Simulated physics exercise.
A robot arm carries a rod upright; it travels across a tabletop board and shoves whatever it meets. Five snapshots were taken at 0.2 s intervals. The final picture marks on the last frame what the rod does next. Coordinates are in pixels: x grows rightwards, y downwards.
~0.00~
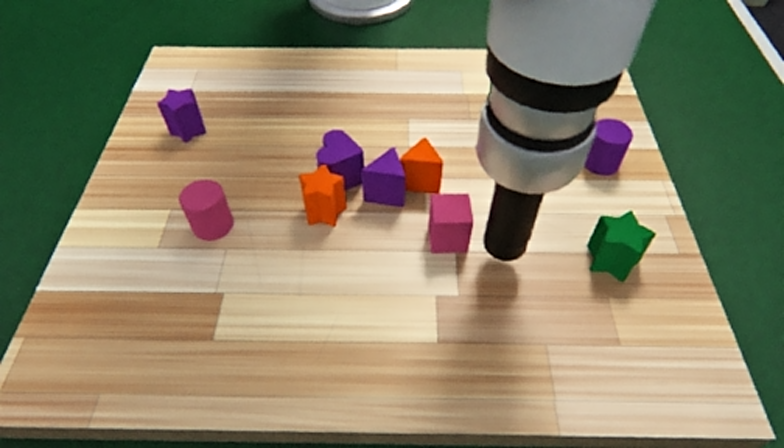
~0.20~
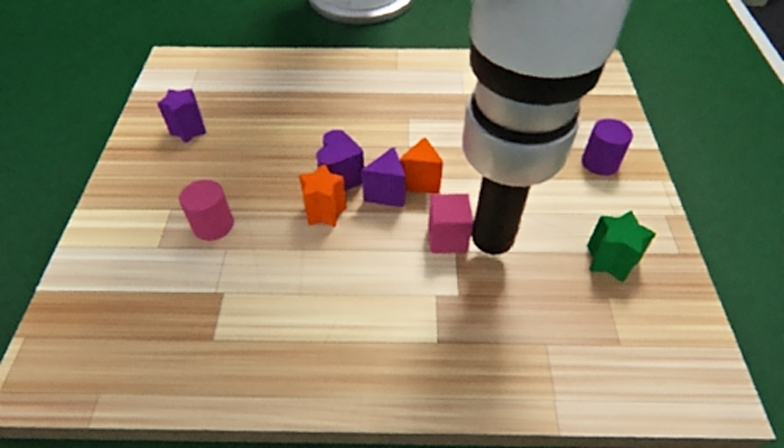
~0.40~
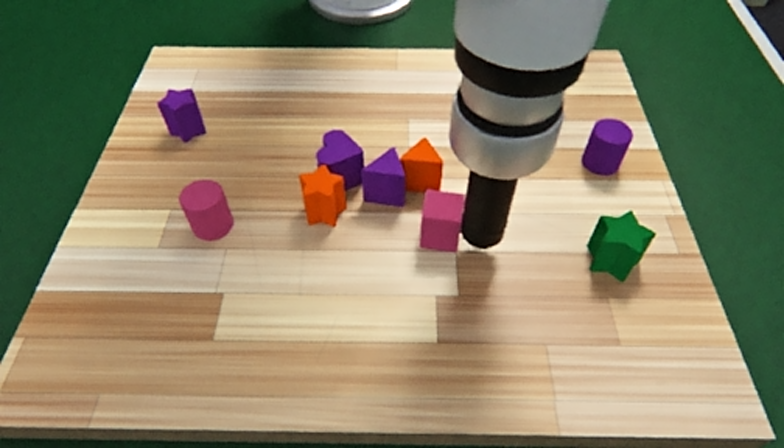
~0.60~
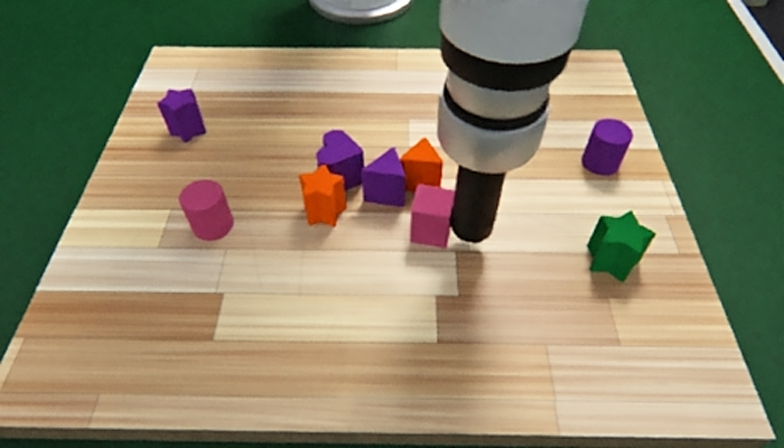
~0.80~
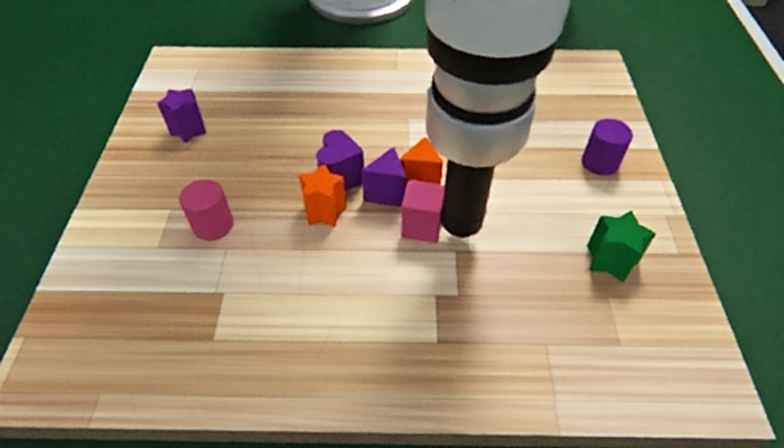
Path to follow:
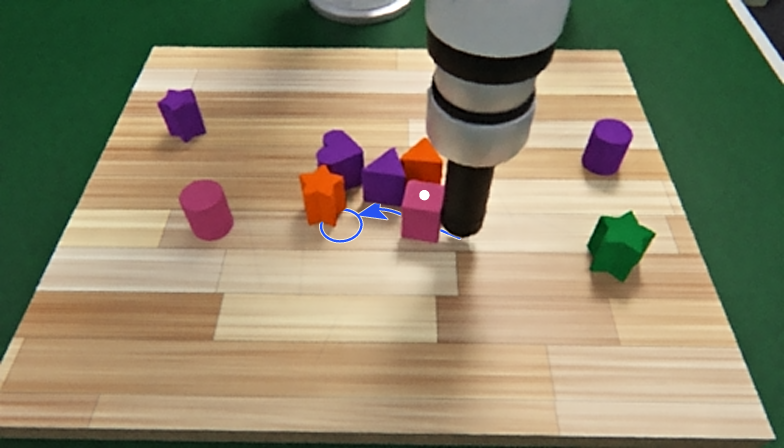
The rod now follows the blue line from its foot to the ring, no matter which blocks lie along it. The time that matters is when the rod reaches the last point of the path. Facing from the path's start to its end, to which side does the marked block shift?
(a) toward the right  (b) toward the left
It's a.
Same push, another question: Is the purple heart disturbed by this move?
At the end of the path, it will have moved.
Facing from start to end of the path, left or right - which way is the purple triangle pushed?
It shifts rightward.
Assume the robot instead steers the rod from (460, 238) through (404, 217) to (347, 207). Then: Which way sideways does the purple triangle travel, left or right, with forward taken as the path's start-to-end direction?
It is displaced to the right.
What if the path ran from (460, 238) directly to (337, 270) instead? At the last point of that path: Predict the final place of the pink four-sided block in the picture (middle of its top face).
At the end it should sit near (396, 191).
The line goes from (460, 238) through (419, 222) and (379, 209) to (341, 225); the dot is on the pink four-sided block.
What follows on the original path. One third of the way, rod (420, 206); purple heart (331, 143), turned 20° anticlockwise; purple triangle (369, 144); pink four-sided block (388, 173), turned 35° clockwise.
Two thirds of the way, rod (379, 193); purple heart (322, 136), turned 30° anticlockwise; purple triangle (363, 129), turned 20° anticlockwise; pink four-sided block (356, 154), turned 55° clockwise.
At the end, rod (339, 209); orange star block (305, 181); purple heart (320, 135), turned 30° anticlockwise; purple triangle (362, 129), turned 20° anticlockwise; pink four-sided block (353, 153), turned 60° clockwise.
